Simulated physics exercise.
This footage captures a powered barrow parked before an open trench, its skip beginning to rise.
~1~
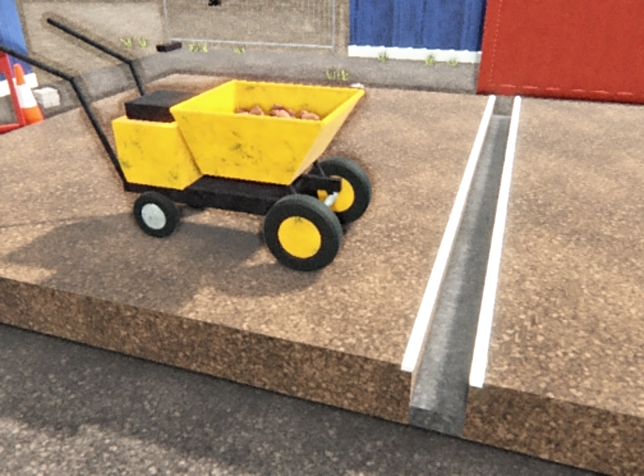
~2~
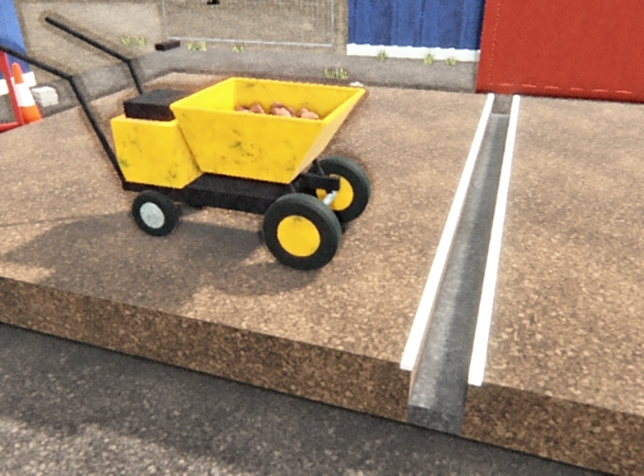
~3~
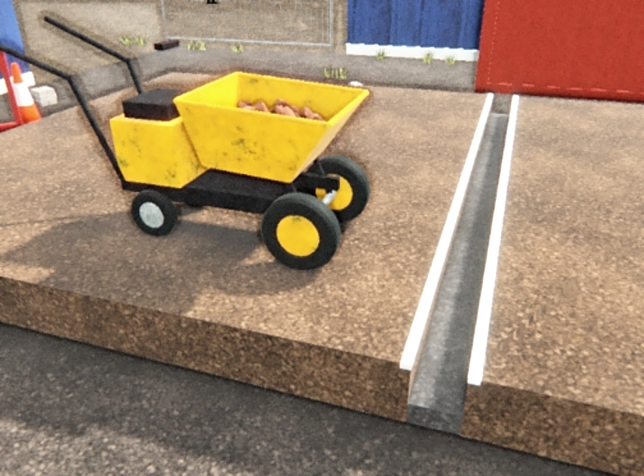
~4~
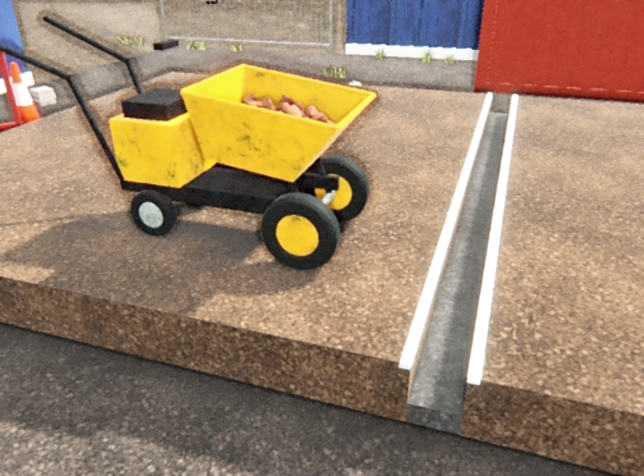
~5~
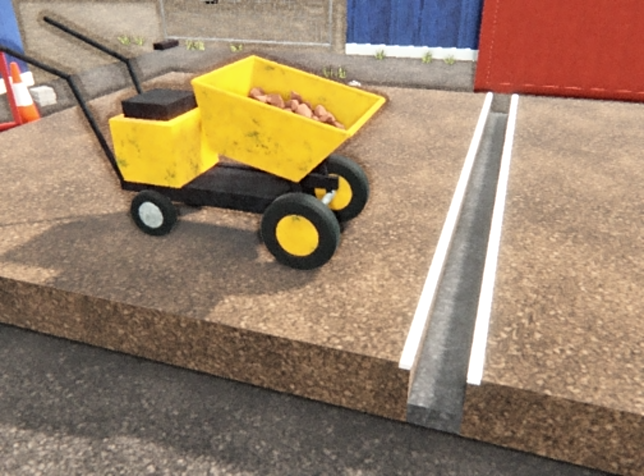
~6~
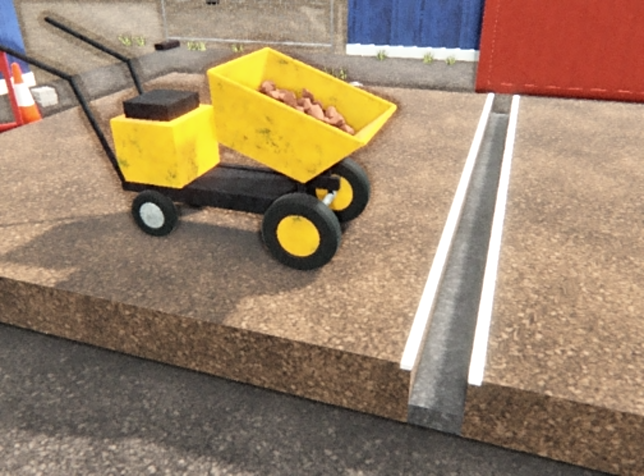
A yellow powered barrow stood still on a brown slab, left of a narrow trench, while its skip, loaded with lumps of rubble, slowly rose at the back and tilted forward to the right.
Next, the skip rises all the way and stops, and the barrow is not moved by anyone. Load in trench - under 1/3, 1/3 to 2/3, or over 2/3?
Upward of two thirds of the load lands in the trench.
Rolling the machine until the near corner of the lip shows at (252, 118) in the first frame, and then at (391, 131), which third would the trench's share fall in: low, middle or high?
The first stop gives under a third, while the second gives below one third.
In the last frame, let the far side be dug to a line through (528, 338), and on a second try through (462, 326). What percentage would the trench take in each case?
Roughly 90 percent first and 60 percent second.
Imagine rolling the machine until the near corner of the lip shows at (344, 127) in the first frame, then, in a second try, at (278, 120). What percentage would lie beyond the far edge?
In order, close to 20 and 0 in a hundred.
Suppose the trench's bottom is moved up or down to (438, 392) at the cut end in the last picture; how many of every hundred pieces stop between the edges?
60 %.
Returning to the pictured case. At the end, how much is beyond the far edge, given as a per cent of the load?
5 %.
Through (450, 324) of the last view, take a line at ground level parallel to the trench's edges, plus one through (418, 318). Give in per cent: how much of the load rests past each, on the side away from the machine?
Roughly 40 and 80 %.
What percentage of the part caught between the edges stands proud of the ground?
About 10 in a hundred.
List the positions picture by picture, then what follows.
The first picture shows lip of the skip near (322, 125), level; top of the load near (267, 125), lumps of rubble; first edge of the trench near (422, 320); far edge near (484, 331), the trench under half as wide as the skip, and about as deep as wide.
The second picture shows lip of the skip near (323, 124), level; top of the load near (267, 123).
The third picture shows lip of the skip near (329, 126), tipped barely; top of the load near (251, 121).
The fourth picture shows lip of the skip near (337, 129), tipped a little; top of the load near (257, 116).
The fifth picture shows lip of the skip near (348, 135), tipped a little; top of the load near (265, 111).
The sixth picture shows lip of the skip near (362, 144), tipped clearly; top of the load near (260, 103); first edge of the trench near (421, 318); far edge near (482, 330).
Shortly afterwards, skip tipped steeply; the whole lot in the skip.
Next, skip tipped steeply; all but a few in the skip; only a few short of the trench; only a few in or heaped over the trench; only a few beyond it; only a few falling.
Some moments later, skip tipped right over; near a third in the skip; only a few short of the trench; near half in or heaped over the trench; only a few beyond it; only a few falling.
In the end, skip tipped right over; a little in the skip; a little short of the trench; the bulk in or heaped over the trench; a little beyond it.
